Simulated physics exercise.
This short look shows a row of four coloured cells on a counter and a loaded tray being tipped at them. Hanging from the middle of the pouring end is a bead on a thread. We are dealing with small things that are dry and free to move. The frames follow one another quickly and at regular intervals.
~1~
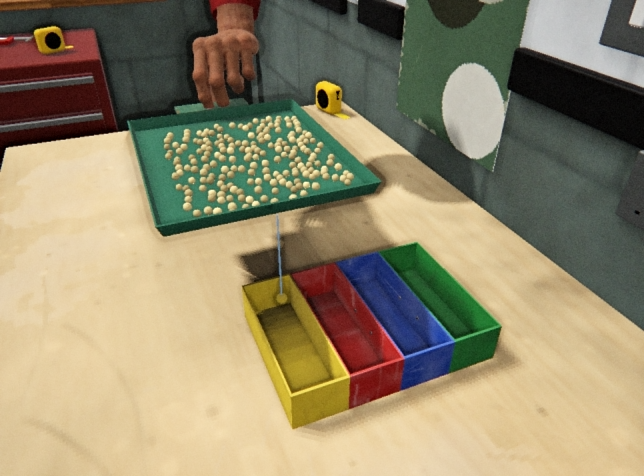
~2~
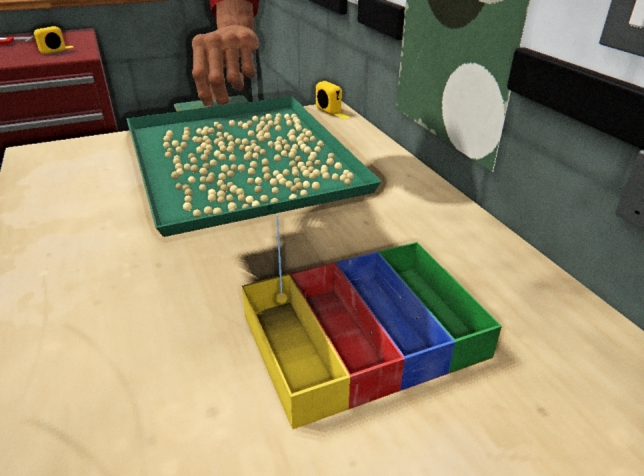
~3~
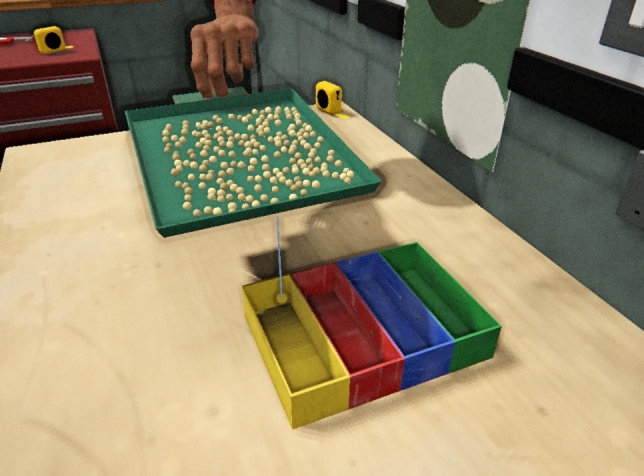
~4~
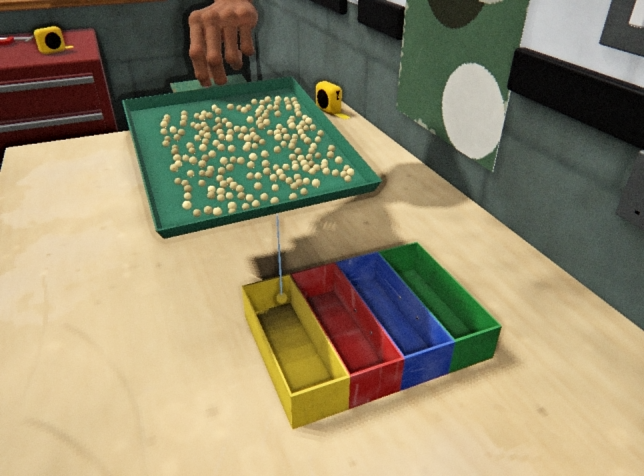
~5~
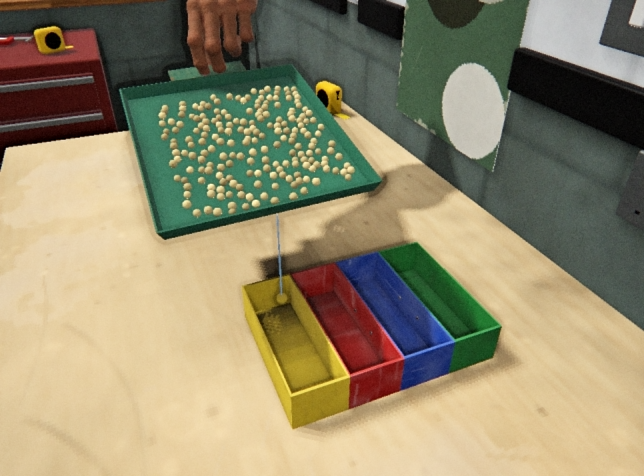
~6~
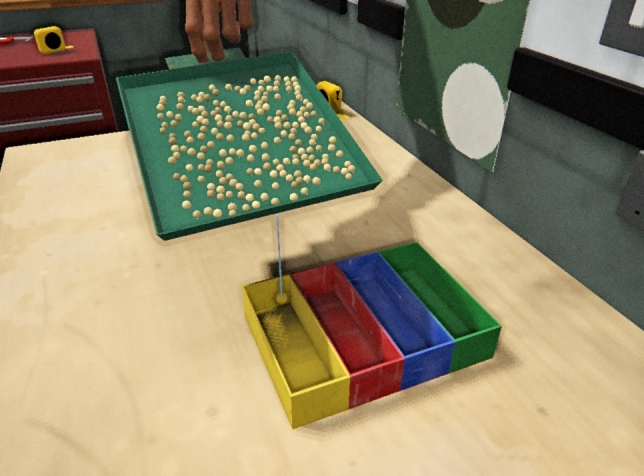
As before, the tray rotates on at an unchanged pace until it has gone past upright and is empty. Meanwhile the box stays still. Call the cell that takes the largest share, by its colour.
Most goes to the yellow cell.
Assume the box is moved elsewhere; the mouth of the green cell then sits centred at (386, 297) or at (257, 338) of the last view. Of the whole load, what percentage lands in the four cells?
In turn 70 and 70 in a hundred.
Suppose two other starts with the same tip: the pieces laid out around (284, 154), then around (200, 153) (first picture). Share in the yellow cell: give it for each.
In order, roughly 30 % and 20 %.
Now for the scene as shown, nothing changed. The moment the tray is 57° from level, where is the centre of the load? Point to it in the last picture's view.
Mark it at roughly (254, 202) in the final frame.
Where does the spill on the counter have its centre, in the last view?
I'd mark it at about (200, 407).
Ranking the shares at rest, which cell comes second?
Rank two - red.
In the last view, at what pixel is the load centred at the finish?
Last view, resting centre - approx. (260, 392).
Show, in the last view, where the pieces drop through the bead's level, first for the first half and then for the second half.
First close to (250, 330), next close to (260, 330).
Soon, tray tipped steeply; nearly all on the tray; a stray few in the yellow cell; a small part falling or outside the box.
A while on, tray tipped right over; a small part on the tray; about a quarter in the yellow cell; a small part in the red cell; about two thirds falling or outside the box.
Towards the end, tray tipped past a quarter turn; about a quarter in the yellow cell; a small part in the red cell; a stray few in the blue cell; about half falling or outside the box.
Finally, tray tipped past a quarter turn; about a quarter in the yellow cell; a small part in the red cell; a stray few in the blue cell; none in the green cell; about half outside the box.
